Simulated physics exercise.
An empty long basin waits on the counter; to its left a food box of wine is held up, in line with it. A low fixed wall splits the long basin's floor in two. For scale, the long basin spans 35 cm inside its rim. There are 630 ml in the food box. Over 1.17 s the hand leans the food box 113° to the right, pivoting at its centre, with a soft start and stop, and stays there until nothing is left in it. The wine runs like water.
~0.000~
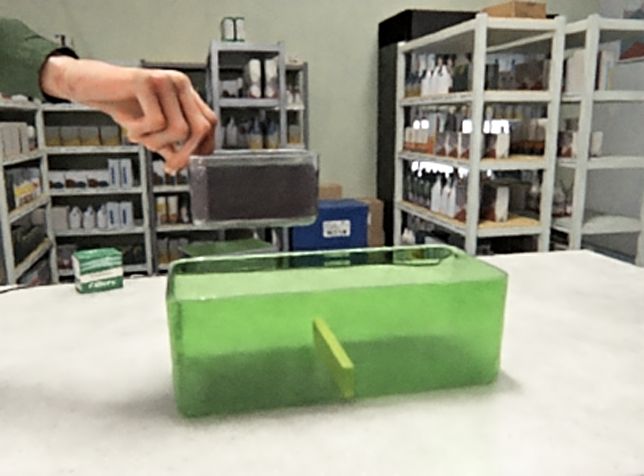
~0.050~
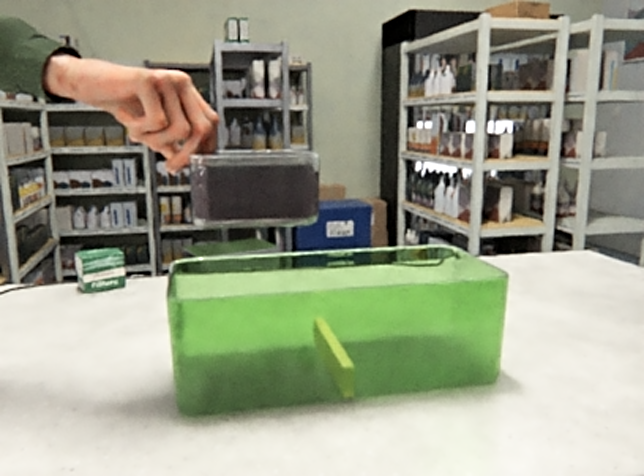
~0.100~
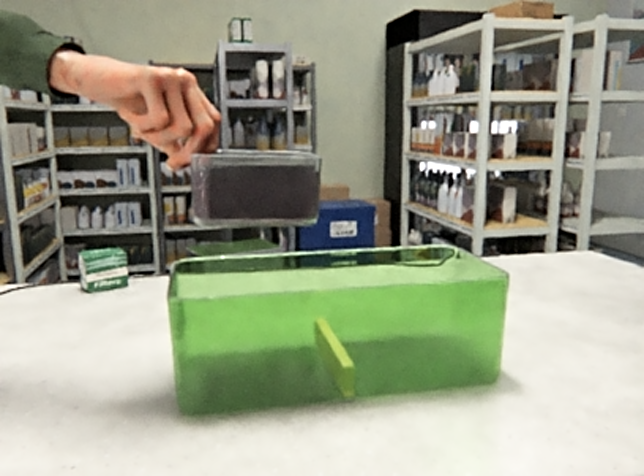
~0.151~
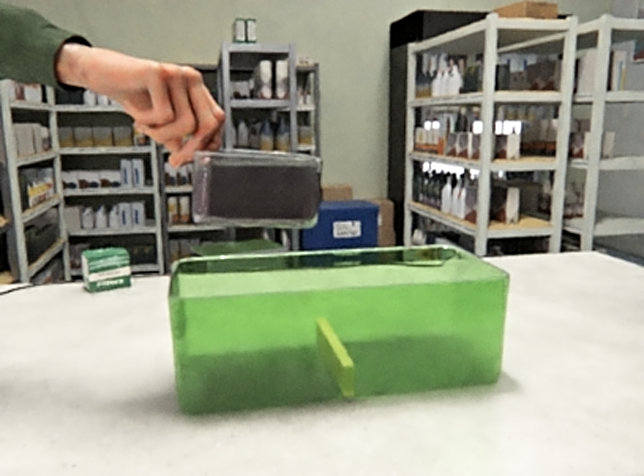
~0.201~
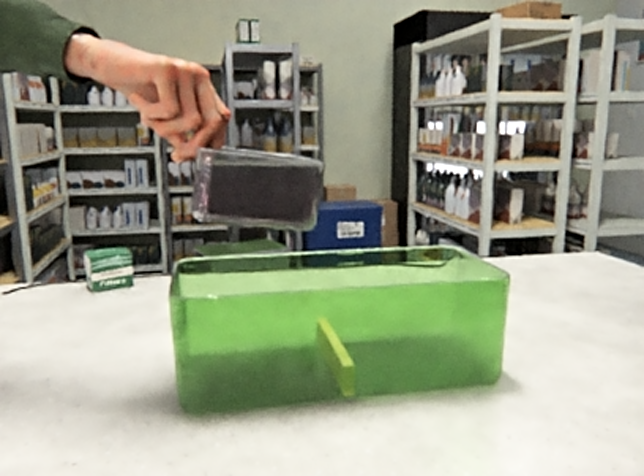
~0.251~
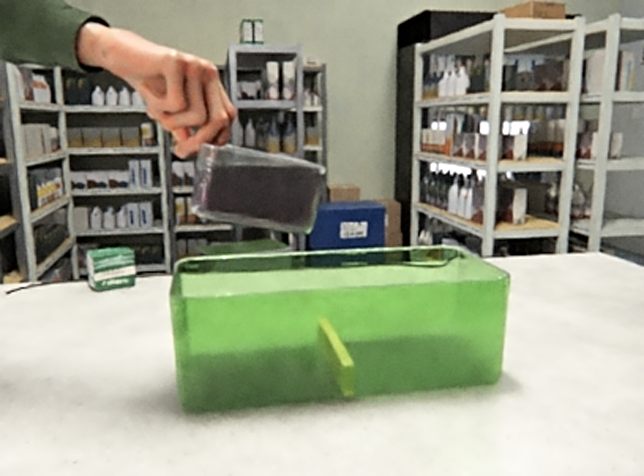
Above a green basin on a counter, a hand slightly tilts a dark-filled clear box rightward.
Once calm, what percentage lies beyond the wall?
Roughly 76 per cent is past the wall.
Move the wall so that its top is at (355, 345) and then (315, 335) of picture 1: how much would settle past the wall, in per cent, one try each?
First 65, then 85 per cent.
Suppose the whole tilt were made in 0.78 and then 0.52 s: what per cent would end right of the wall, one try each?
First 75, then 70 per cent.
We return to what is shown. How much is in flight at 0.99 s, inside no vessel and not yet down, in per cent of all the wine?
Near 4 in a hundred.
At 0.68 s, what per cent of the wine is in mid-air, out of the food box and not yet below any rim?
Near 28 in a hundred.
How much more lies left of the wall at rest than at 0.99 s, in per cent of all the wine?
About 10 per cent.
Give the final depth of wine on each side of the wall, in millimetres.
Left about 6 mm, right about 18 mm.
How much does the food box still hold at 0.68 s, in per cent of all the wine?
Near 42 in a hundred.
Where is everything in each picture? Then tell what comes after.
The first frame shows tilt 0°; pouring edge (311, 154); surface from (191, 165) to (308, 163); the long basin's rim runs from (169, 280) to (478, 261); the wall's top is at (331, 341).
The second frame shows tilt 1°; pouring edge (311, 155); surface from (193, 165) to (308, 163).
The third frame shows tilt 2°; pouring edge (313, 157); surface from (195, 165) to (310, 164).
The fourth frame shows tilt 5°; pouring edge (315, 160); surface from (196, 165) to (311, 164).
The fifth frame shows tilt 8°; pouring edge (317, 163); surface from (198, 165) to (314, 165).
The sixth frame shows tilt 12°; pouring edge (319, 168); surface from (200, 166) to (316, 166).
Then, 0.68 s in, the tilt is 70° and 43 per cent is still to pour, 1 is left of the wall and 28 right of it.
Then, 0.99 s in, the tilt is 106° and 6 per cent is still to pour, 14 is left of the wall and 76 right of it.
Then, 1.32 s in, the tilt is 113° and 0 per cent is still to pour, 23 is left of the wall and 76 right of it.
Then, 1.67 s in, the tilt is 113° and 0 per cent is still to pour, 23 is left of the wall and 76 right of it.
Finally, 23 per cent lies left of the wall, 76 right of it and 0 outside.
